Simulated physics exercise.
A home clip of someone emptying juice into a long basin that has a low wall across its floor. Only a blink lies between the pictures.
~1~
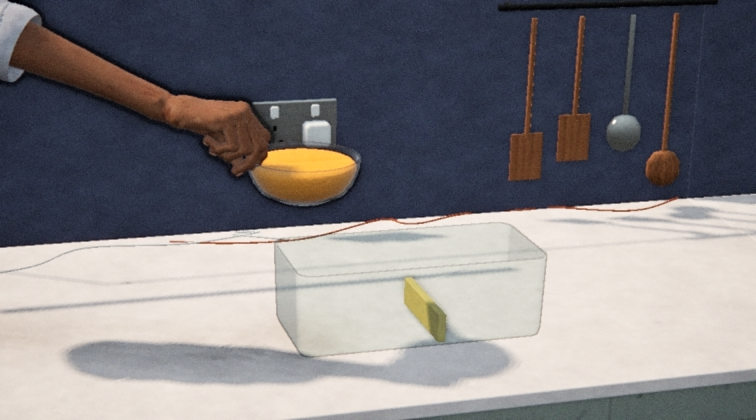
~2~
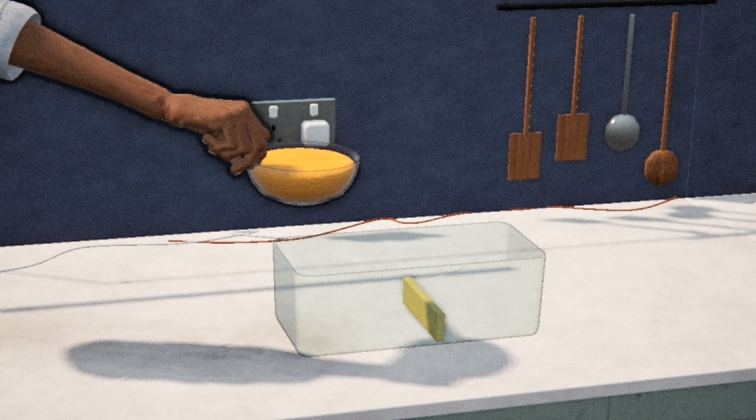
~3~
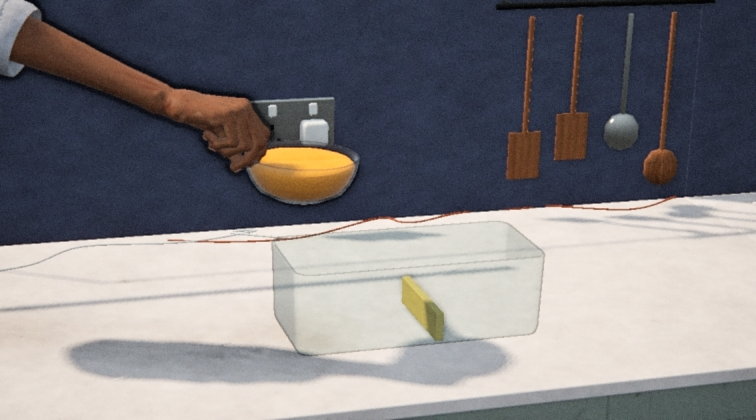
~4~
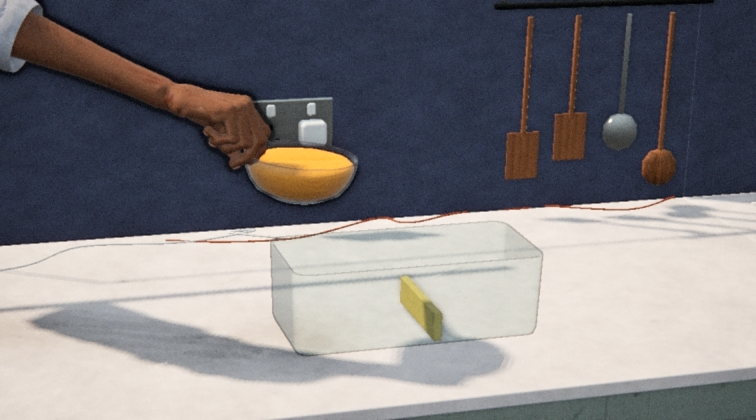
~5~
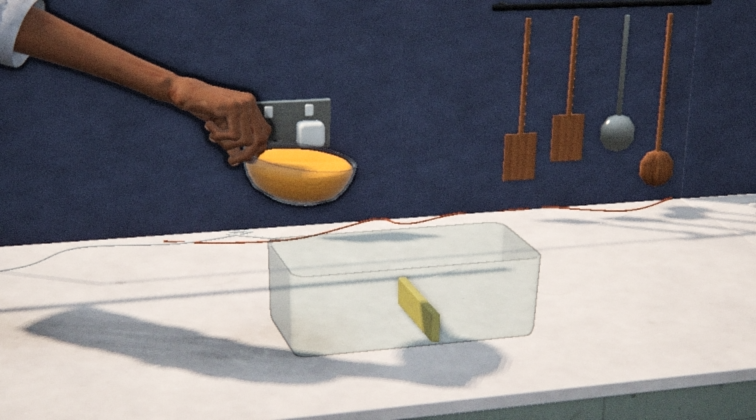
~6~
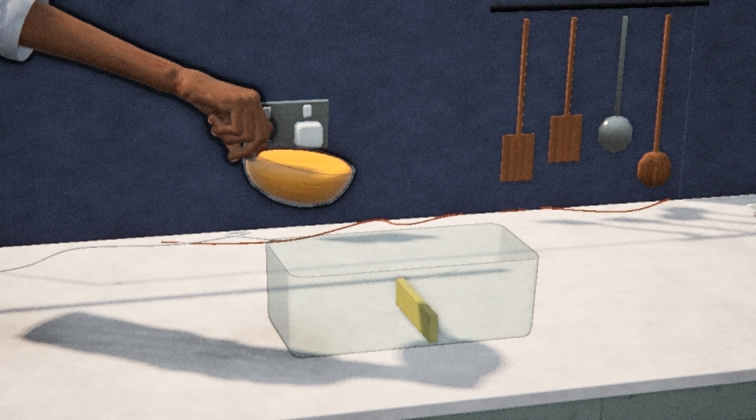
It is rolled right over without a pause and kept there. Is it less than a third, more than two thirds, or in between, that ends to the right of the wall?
The share right of the wall is not even a third.
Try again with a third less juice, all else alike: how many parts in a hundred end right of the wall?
Close to 5 per cent.
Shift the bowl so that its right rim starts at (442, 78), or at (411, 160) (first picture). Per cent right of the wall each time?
In turn 90 and 75 in a hundred.
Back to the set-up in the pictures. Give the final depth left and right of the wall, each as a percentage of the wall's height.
Near 40 on the left, 0 on the right.
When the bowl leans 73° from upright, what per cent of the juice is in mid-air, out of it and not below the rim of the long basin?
Some 40 per cent.
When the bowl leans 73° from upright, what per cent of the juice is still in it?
It comes to 25 per cent or so.
A moment on, the bowl is tipped part way and 27 per cent is still to pour, 33 is left of the wall and 0 right of it.
Next, the bowl is tipped right over and 1 per cent is still to pour, 93 is left of the wall and 4 right of it.
Then the bowl is tipped right over and 0 per cent is still to pour, 94 is left of the wall and 6 right of it.
Later the bowl is tipped right over and 0 per cent is still to pour, 93 is left of the wall and 6 right of it.
In the end 94 per cent lies left of the wall, 6 right of it and 1 outside.
